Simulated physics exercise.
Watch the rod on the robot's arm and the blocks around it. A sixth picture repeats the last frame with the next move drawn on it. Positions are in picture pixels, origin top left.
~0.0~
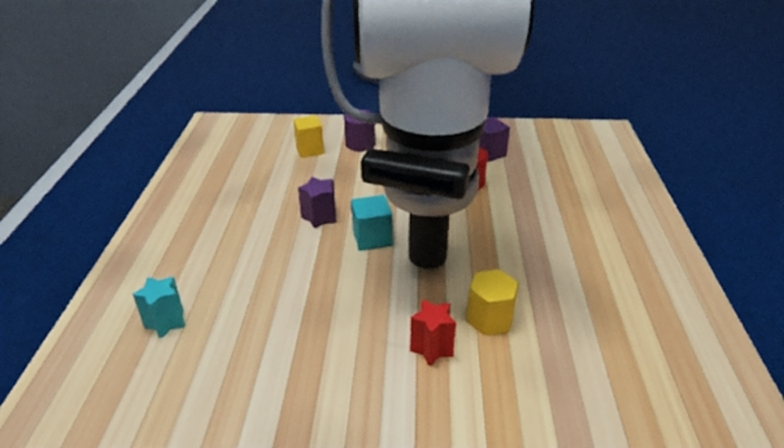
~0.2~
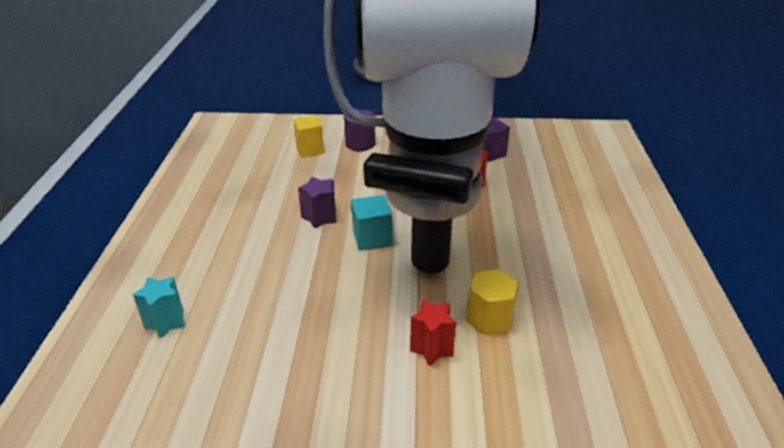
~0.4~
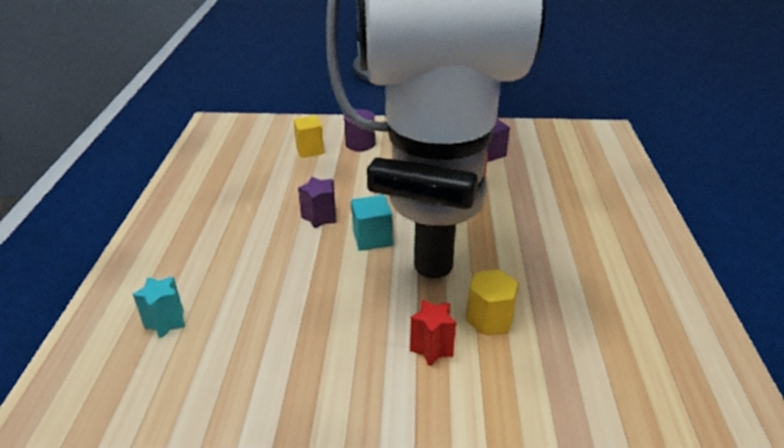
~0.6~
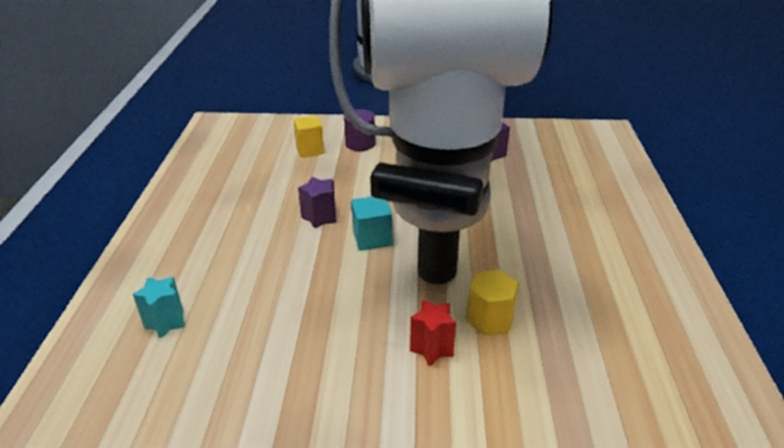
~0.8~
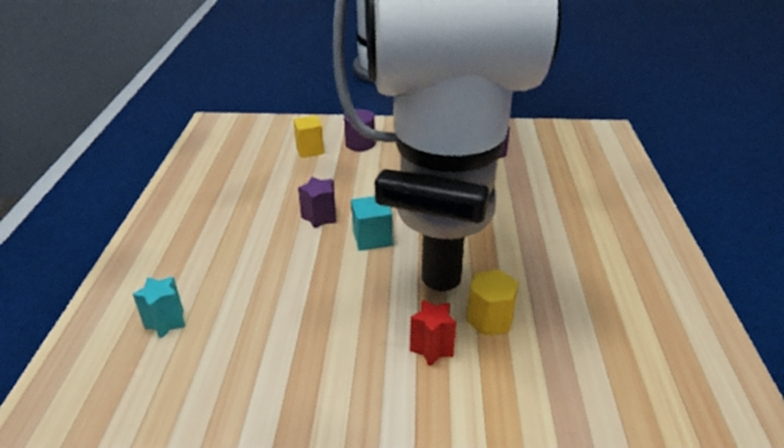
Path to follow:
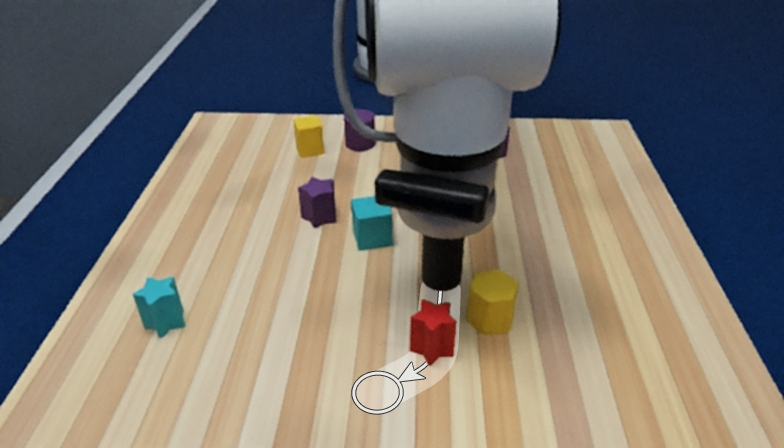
On a striped wooden tabletop, a robot arm's black rod inches toward the red star and yellow six-sided blocks, all blocks staying still.
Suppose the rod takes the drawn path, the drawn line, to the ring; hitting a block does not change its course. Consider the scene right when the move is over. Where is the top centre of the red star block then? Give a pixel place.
The centre of its top face lies at (402, 386).
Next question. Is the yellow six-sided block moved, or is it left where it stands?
At the end of the path, the yellow six-sided block remains in its old spot.
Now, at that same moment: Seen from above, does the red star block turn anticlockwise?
Yes, it checks out.
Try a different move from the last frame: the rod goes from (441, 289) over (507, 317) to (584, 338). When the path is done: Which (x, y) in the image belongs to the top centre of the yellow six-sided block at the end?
It is going to be at (561, 330).
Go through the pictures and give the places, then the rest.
Lower end of the rod at (428, 257), tops of blocks, red star block at (434, 314), yellow six-sided block at (494, 284), in the first picture.
Rod at (430, 261), blocks as before, in the second picture.
Rod at (433, 266), blocks as before, in the third picture.
Rod at (437, 271), blocks as before, in the fourth picture.
Rod at (441, 278), red star block at (434, 314), yellow six-sided block at (494, 284), in the fifth picture.
The drawn path runs from (441, 289) via (438, 325) and (425, 365), ending at (378, 392).
The first path, step by step. One third of the way, rod at (438, 316); red star block at (432, 320).
Two thirds of the way, rod at (426, 354); red star block at (420, 362).
At the end, rod at (377, 381); red star block at (402, 386), turned 45° anticlockwise; yellow six-sided block not moved.
